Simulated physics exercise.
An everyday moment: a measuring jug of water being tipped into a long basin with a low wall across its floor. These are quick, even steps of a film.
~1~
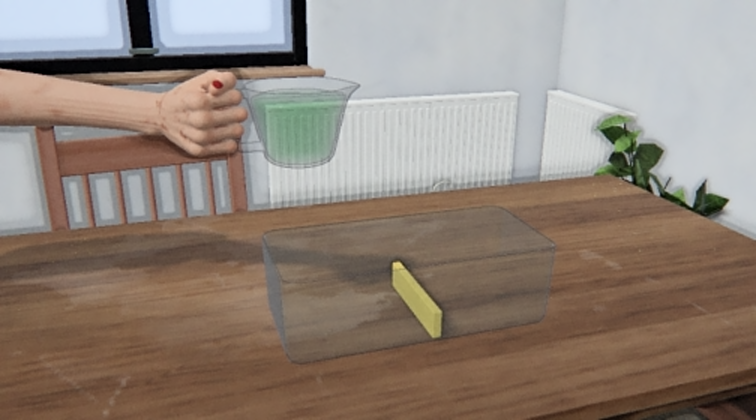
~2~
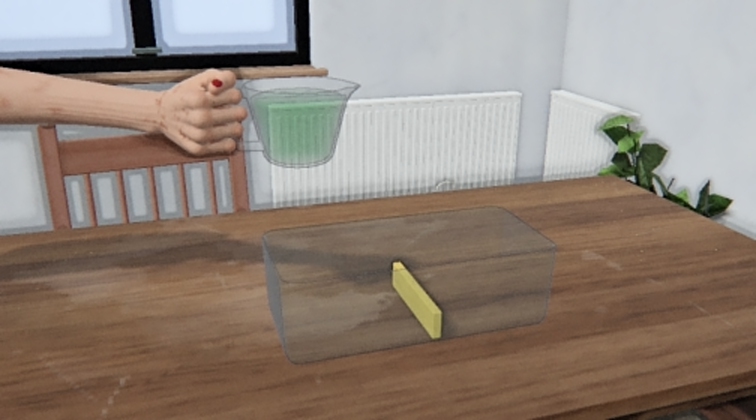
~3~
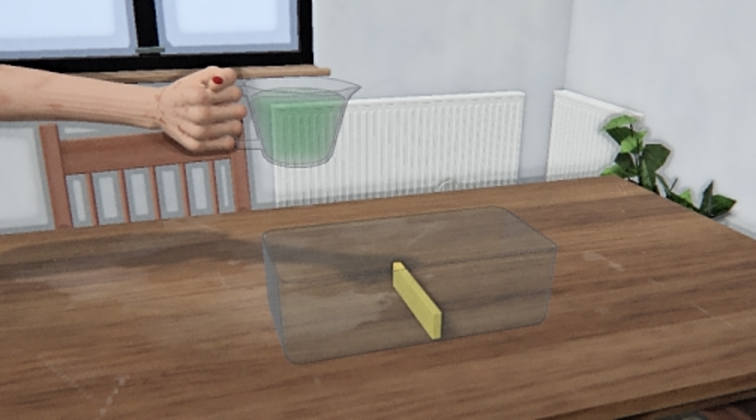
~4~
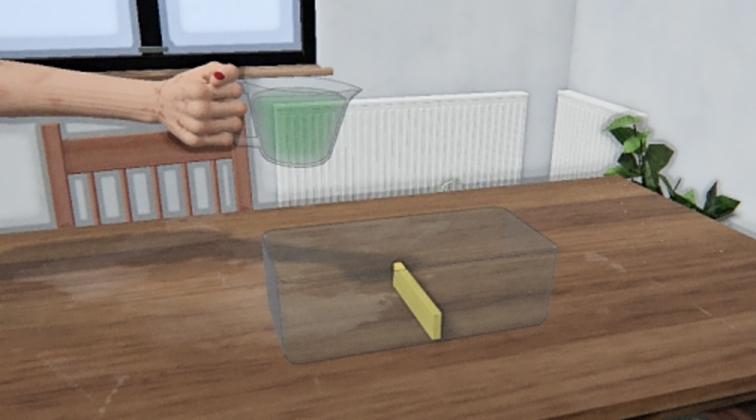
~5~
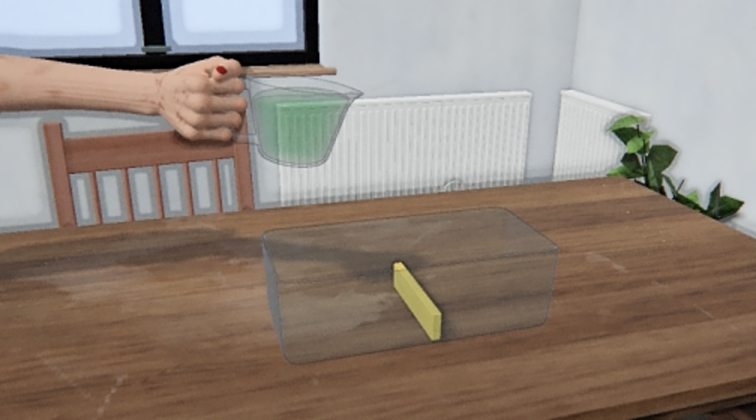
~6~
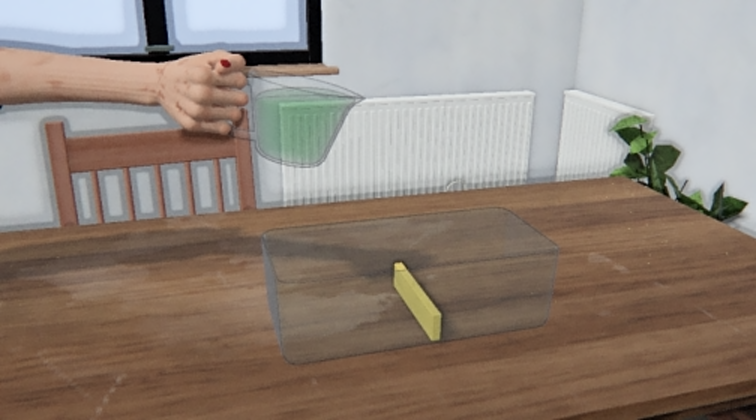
In the video, a hand holds a clear measuring jug of green-tinted liquid above a transparent basin with a low yellow wall across its floor on a wooden table, then gradually tilts the jug slightly to the right.
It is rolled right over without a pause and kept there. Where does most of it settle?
The left part.
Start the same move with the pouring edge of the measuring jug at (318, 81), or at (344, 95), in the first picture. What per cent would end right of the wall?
Roughly 10 per cent, and 5 per cent.
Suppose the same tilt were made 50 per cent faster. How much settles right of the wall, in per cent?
Some 20 per cent.
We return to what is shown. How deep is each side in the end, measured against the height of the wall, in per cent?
Near 30 on the left, 10 on the right.
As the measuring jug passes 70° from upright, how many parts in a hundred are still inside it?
About 55 per cent.
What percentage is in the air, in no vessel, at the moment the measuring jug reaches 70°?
Close to 30 per cent.
A moment on, the tilt is 70° and 53 per cent is still to pour, 8 is left of the wall and 9 right of it.
Next, the tilt is 106° and 3 per cent is still to pour, 65 is left of the wall and 23 right of it.
Then the tilt is 113° and 0 per cent is still to pour, 72 is left of the wall and 26 right of it.
Later the tilt is 113° and 0 per cent is still to pour, 72 is left of the wall and 26 right of it.
In the end 72 per cent lies left of the wall, 26 right of it and 3 outside.
